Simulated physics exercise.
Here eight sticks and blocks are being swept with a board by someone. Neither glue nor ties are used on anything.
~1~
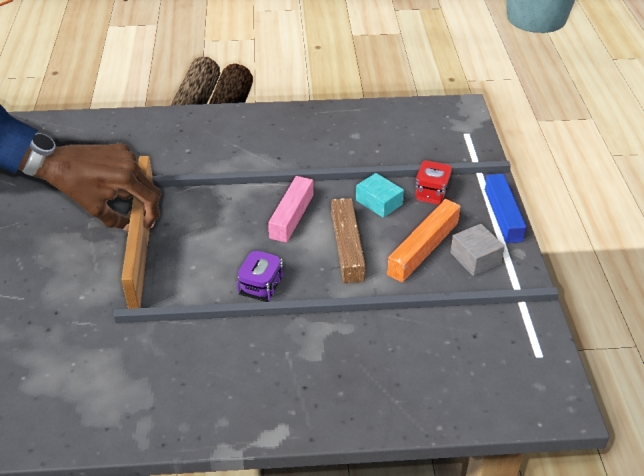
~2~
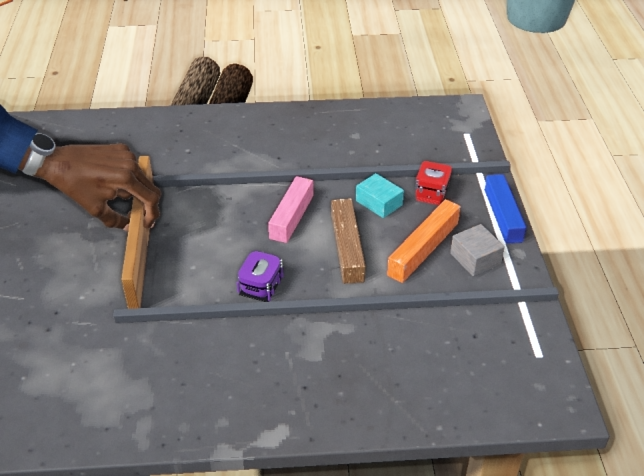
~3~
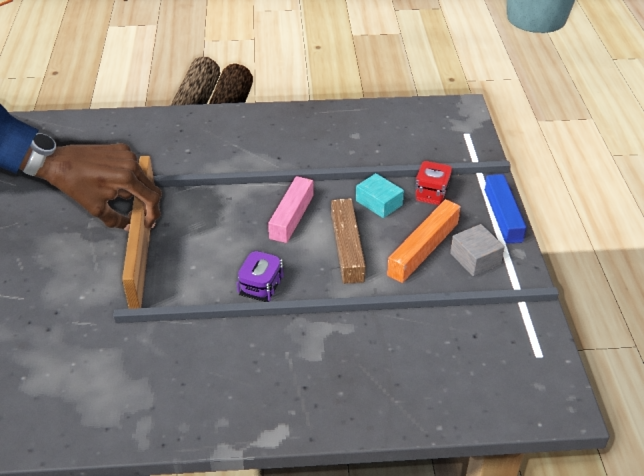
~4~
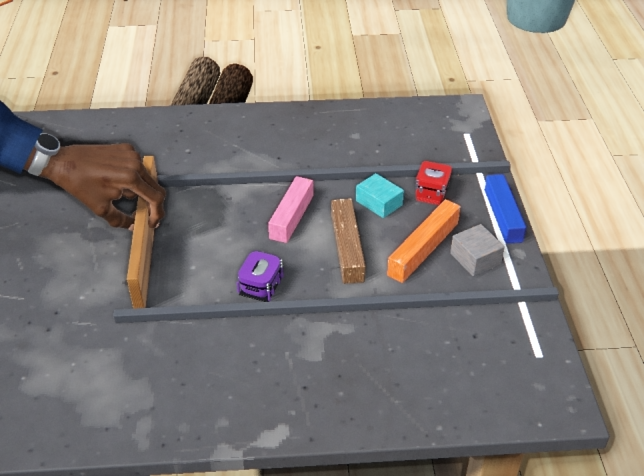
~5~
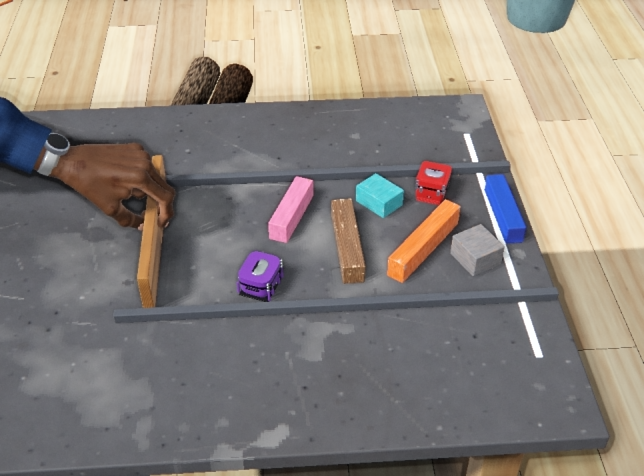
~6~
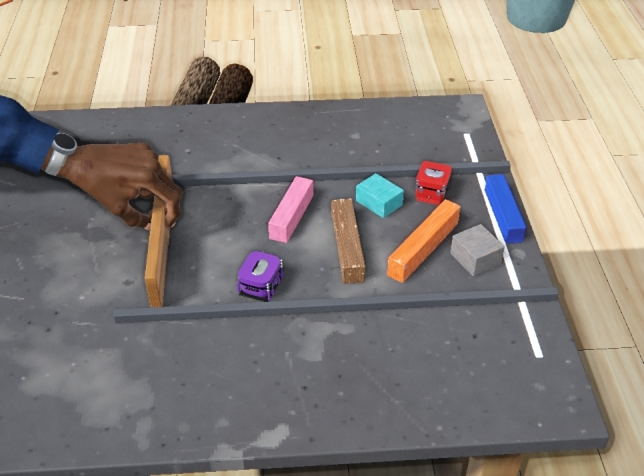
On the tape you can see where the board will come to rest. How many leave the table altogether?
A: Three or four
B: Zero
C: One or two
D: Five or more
The answer is D.
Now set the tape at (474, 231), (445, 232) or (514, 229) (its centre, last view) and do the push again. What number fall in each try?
So, one try after another, the floor gets 3, then 0, then 6.
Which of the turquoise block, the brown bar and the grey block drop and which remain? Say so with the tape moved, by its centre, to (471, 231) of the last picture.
Lab note - turquoise block not toppled, brown bar not toppled, grey block toppled.
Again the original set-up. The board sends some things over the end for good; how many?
I count 6 in all.
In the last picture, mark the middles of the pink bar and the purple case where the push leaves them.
Pink bar: (500, 199); purple case: (528, 261).
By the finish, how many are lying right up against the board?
The number is 2.
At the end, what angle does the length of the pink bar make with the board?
Angle: Roughly 0 degrees.
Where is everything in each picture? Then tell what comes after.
In the first picture, blue stick (504, 208); grey block (477, 250); red case (433, 183); board (140, 229); tape (498, 230).
In the second picture, grey block (477, 250); orange bar (425, 240).
In the third picture, red case (433, 183); board (140, 229).
In the fourth picture, blue stick (504, 208); purple case (260, 277).
In the fifth picture, grey block (477, 250); brown bar (348, 240).
In the sixth picture, blue stick (504, 208); grey block (477, 250); red case (433, 183); board (161, 228); tape (498, 230).
Early on, none off yet; blue stick at rest near (504, 208); grey block at rest near (477, 250); red case at rest near (433, 183).
Finally, the number that fall off is five or more; lost, brown bar, turquoise block, orange bar, red case, grey block and blue stick.
